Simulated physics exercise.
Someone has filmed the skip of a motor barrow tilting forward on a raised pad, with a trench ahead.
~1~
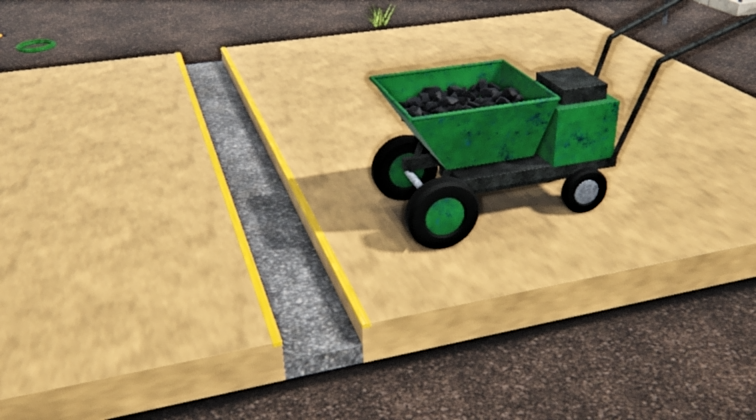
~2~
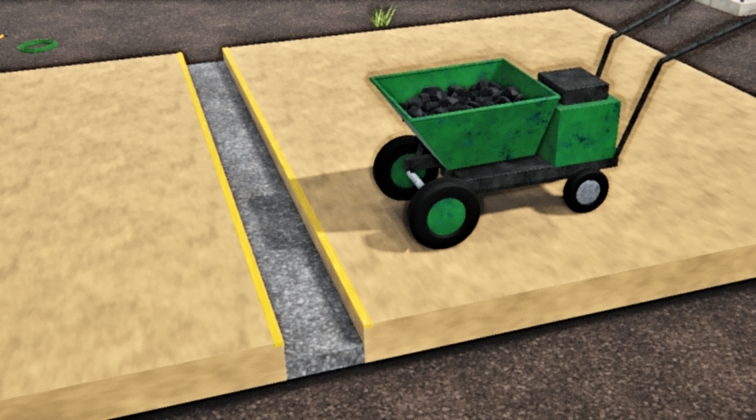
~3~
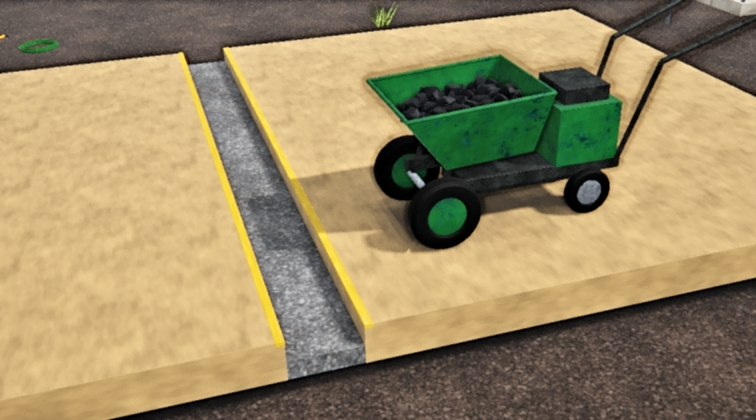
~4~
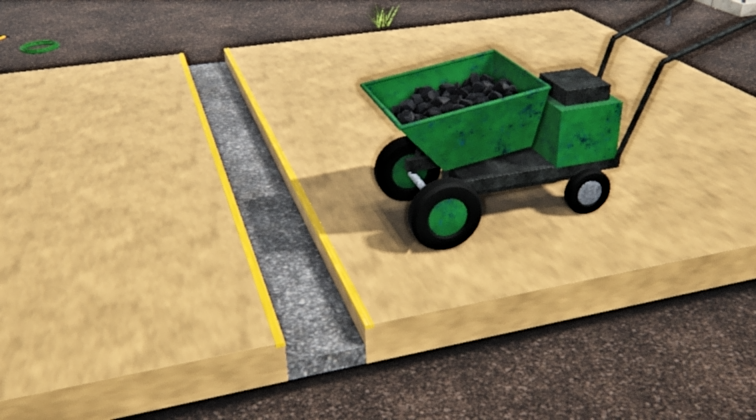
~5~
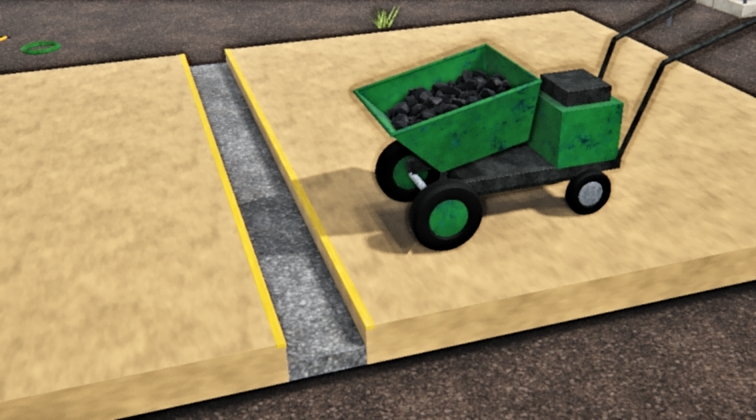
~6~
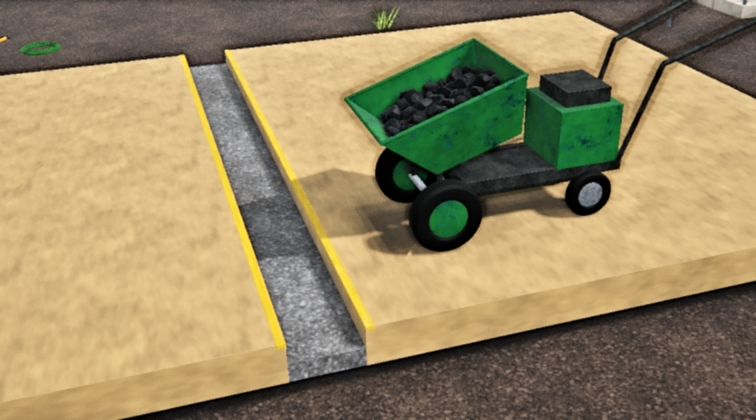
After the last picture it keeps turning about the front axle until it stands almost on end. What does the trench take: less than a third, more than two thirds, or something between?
In the trench: Over two thirds.
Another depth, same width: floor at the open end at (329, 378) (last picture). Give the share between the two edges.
It comes to 90 per cent or so.
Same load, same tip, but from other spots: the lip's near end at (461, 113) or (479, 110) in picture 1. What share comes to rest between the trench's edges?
The first gives 40 %, the second 30 %.
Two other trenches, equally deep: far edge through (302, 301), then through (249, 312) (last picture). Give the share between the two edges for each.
In turn 50 and 90 in a hundred.
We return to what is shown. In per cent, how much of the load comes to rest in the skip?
Roughly 10 in a hundred.
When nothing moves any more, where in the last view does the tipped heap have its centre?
Roughly at (294, 251).
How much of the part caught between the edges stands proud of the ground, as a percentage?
It comes to 30 per cent or so.
Just after the last frame, skip tipped steeply; every one in the skip.
A moment on, skip tipped steeply; almost all in the skip; just a few in or heaped over the trench; just a few falling.
Further on, skip tipped right over; roughly half in the skip; roughly half in or heaped over the trench; just a few beyond it.
When it is over, skip tipped right over; about a tenth in the skip; just a few short of the trench; the larger part in or heaped over the trench; just a few beyond it.
